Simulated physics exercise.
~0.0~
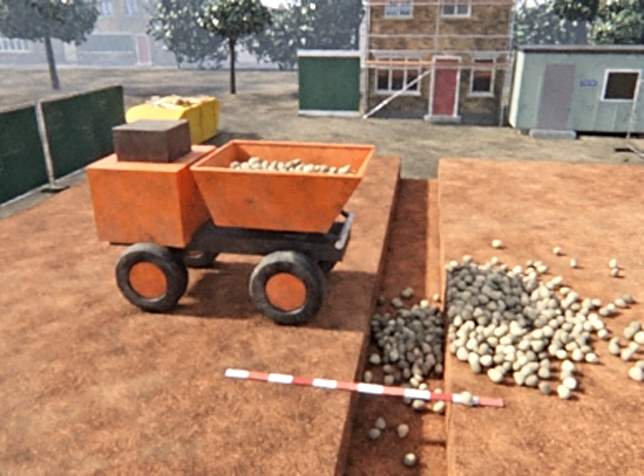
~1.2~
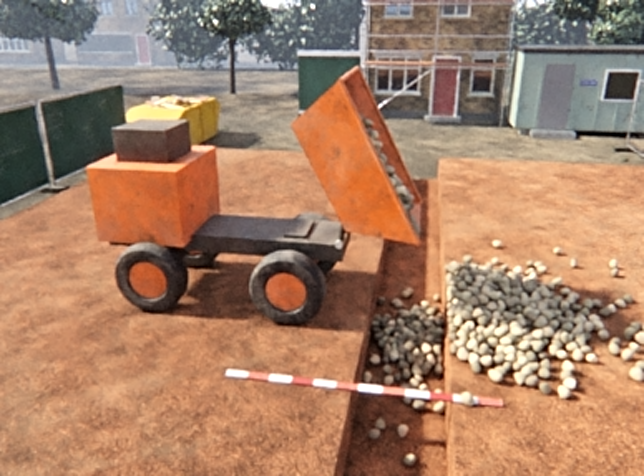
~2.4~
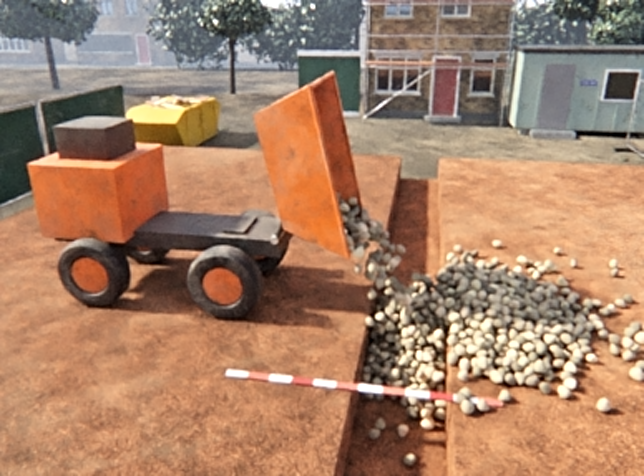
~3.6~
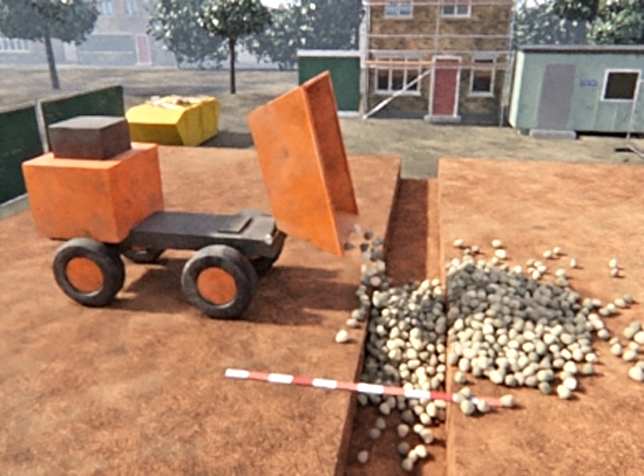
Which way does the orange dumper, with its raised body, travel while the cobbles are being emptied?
It moves to the left, backing away from the trench with its body still tipped up.
In the video, an orange dumper beside a trench tips its body steeply forward to the right, then rolls back to the left as rounded cobbles pour out, leaving the body raised and the trench heaped with stones beside the earlier pile on the far side.
